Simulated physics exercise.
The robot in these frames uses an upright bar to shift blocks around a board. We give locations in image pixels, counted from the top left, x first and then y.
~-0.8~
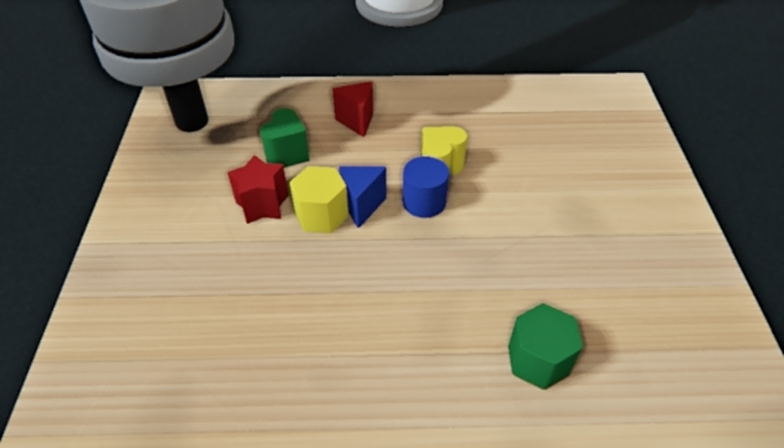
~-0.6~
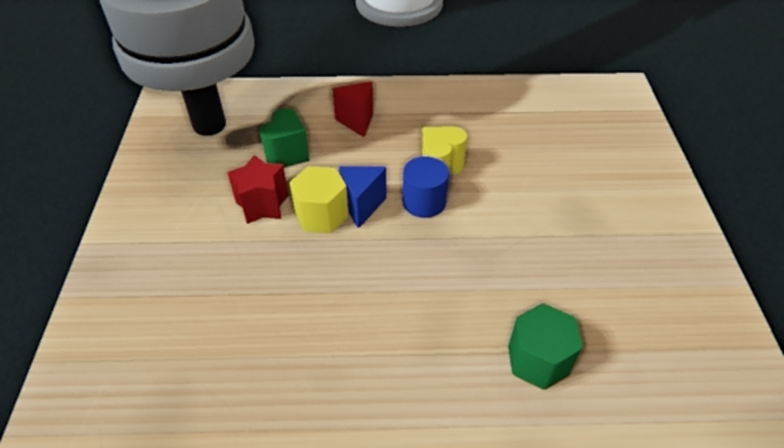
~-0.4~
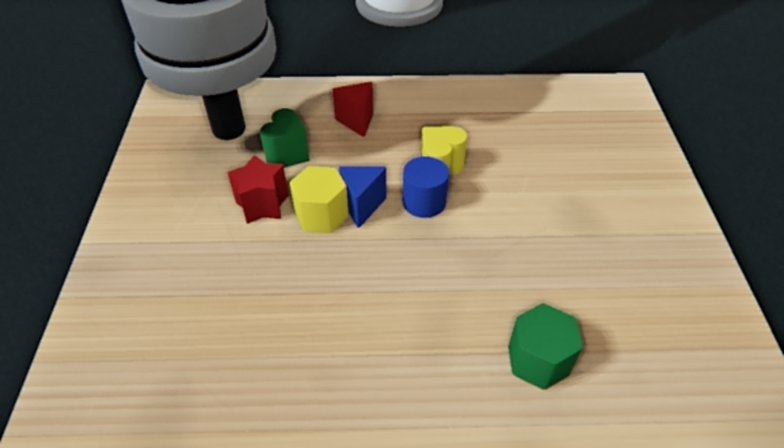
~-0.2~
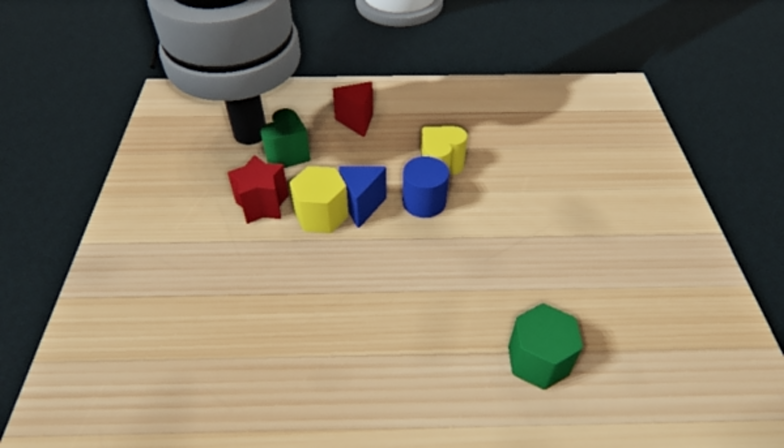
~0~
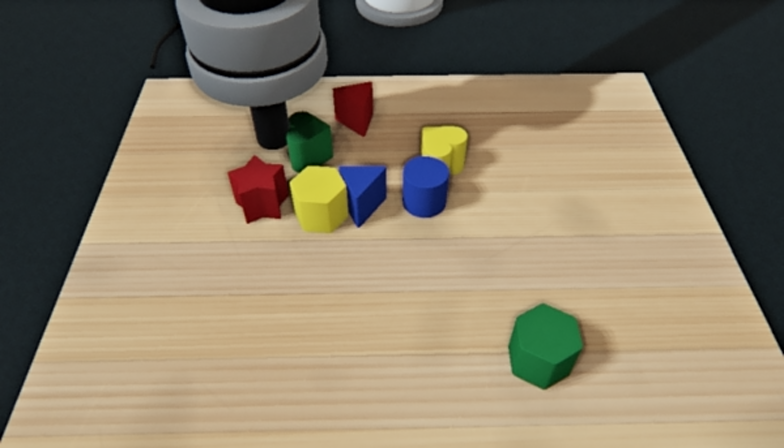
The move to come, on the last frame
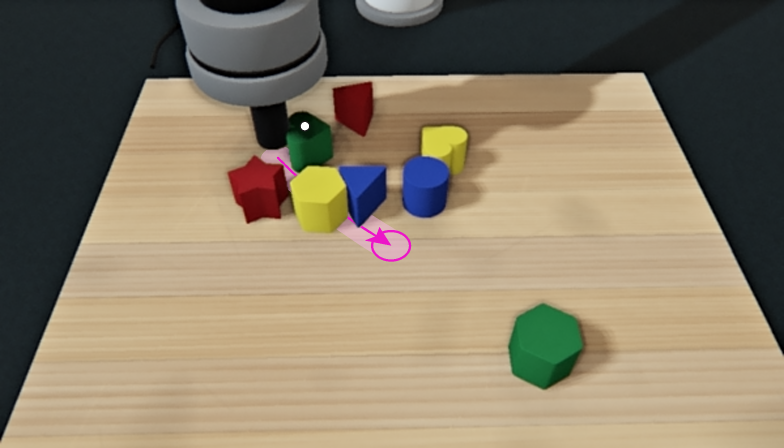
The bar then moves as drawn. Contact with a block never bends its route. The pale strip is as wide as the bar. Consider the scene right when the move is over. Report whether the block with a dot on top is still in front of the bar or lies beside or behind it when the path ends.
Slid away.
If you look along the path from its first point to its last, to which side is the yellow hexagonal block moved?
Shifts right.
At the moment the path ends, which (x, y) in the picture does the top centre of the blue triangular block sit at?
That would be at about pixel (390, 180).
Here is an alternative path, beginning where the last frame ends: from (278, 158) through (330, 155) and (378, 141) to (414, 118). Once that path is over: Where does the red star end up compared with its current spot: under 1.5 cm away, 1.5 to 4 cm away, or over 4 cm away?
Up to 1.5 cm.
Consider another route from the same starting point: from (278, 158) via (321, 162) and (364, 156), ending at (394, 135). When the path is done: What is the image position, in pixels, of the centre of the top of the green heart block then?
The point I'd pick in the picture is (421, 116).
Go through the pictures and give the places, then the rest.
In the first picture, bar's lower end (193, 123); red star (256, 174); green heart block (283, 124); yellow hexagonal block (318, 184); blue triangular block (361, 176); blue circular block (426, 171).
In the second picture, bar (210, 127); blocks still.
In the third picture, bar (229, 131); blocks still.
In the fourth picture, bar (251, 136); blocks still.
In the fifth picture, bar (275, 141); red star (256, 174); green heart block (305, 126); yellow hexagonal block (318, 184); blue triangular block (361, 176); blue circular block (426, 171).
Drawn move, from (278, 158) via (326, 202), ending at (391, 245); the dot is on the green heart block.
The first path, step by step. One third of the way, bar (306, 170); green heart block (322, 133), turned 50° anticlockwise; yellow hexagonal block (319, 186).
Two thirds of the way, bar (345, 200); green heart block (322, 133), turned 50° anticlockwise; yellow hexagonal block (337, 220), turned 50° clockwise; blue triangular block (379, 179).
At the end, bar (391, 229); red star still; green heart block (322, 133), turned 50° anticlockwise; yellow hexagonal block (344, 233), turned 90° clockwise; blue triangular block (390, 180), turned 30° anticlockwise; blue circular block (429, 170).
